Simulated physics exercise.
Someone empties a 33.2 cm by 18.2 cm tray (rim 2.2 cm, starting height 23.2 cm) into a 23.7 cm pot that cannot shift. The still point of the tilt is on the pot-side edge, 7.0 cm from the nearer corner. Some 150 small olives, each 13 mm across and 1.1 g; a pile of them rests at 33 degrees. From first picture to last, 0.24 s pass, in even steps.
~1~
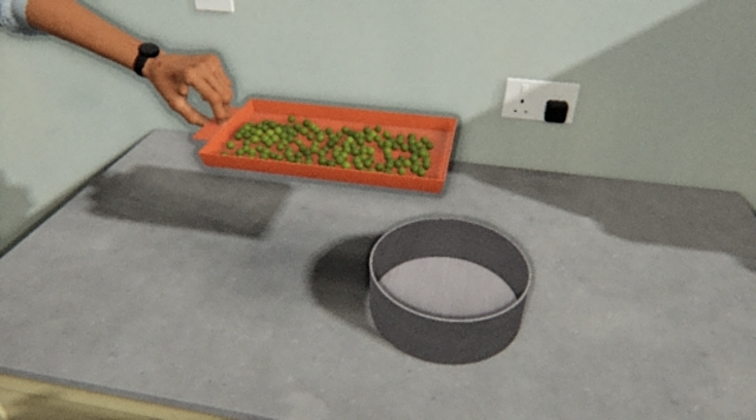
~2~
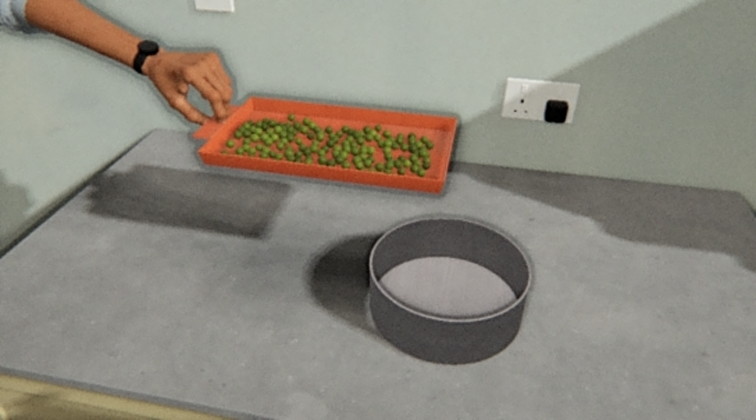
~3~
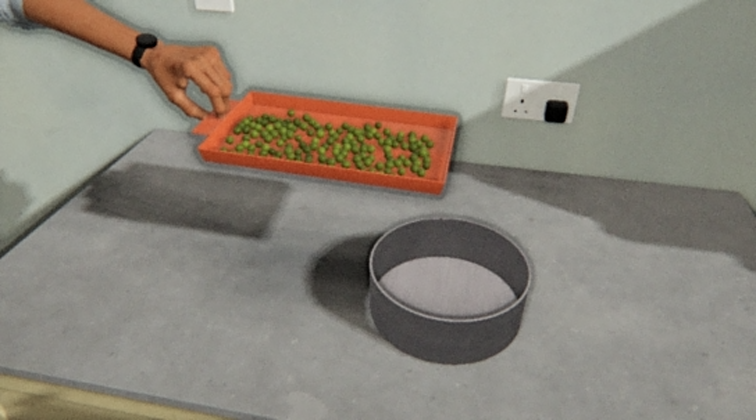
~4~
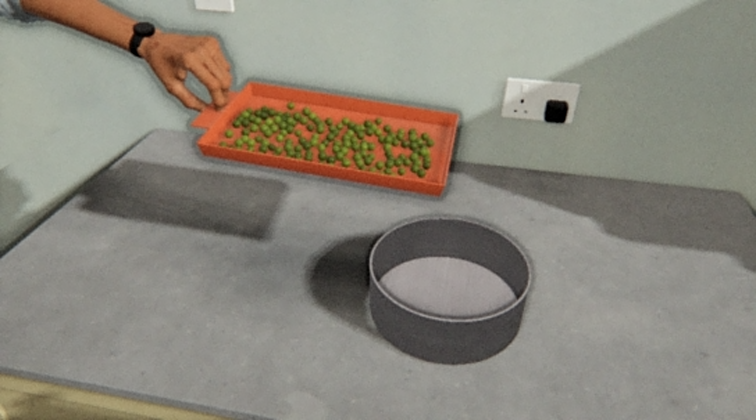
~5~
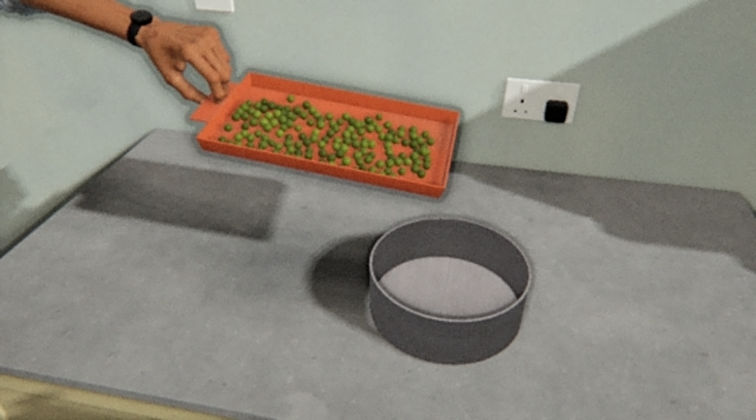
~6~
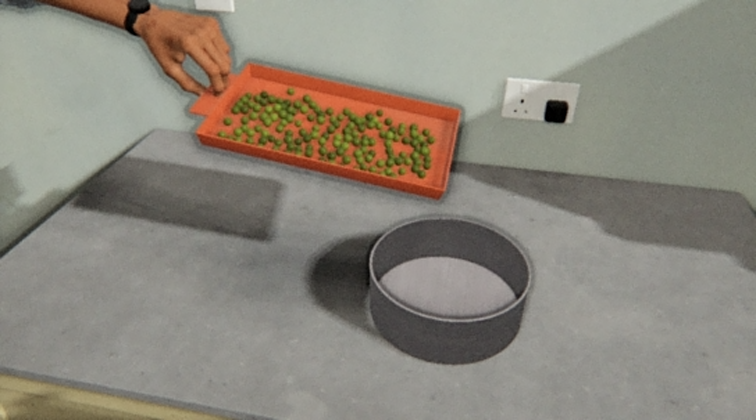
An orange tray of small green olives slowly tilts as a hand raises its left end.
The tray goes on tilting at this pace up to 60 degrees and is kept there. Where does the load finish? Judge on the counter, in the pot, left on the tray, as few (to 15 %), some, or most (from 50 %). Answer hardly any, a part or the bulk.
Counter: Hardly any, pot: Hardly any, tray: The bulk.
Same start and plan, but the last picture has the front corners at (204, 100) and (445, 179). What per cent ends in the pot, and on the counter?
Pot 5, counter 5.
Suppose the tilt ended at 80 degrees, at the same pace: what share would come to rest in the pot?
Then about 85 per cent.
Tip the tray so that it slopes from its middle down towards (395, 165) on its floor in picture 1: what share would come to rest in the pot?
Some 5 per cent.
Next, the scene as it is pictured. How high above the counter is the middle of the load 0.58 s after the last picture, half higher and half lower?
About 28 cm.
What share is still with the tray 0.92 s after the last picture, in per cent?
Some 100 per cent of the load.
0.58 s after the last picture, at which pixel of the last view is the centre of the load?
Near (363, 139).
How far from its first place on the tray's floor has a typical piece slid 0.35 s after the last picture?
About 4 cm.
Then, 0.35 s after the last picture, tilt 36 degrees; the tray holds 100 %, the pot 0 %.
Then, 0.58 s after the last picture, tilt 51 degrees; the tray holds 100 %, the pot 0 %.
Then, 0.92 s after the last picture, tilt 60 degrees; the tray holds 100 %, the pot 0 %.
In the end, counter 0 %, pot 0 %, tray 100 %.
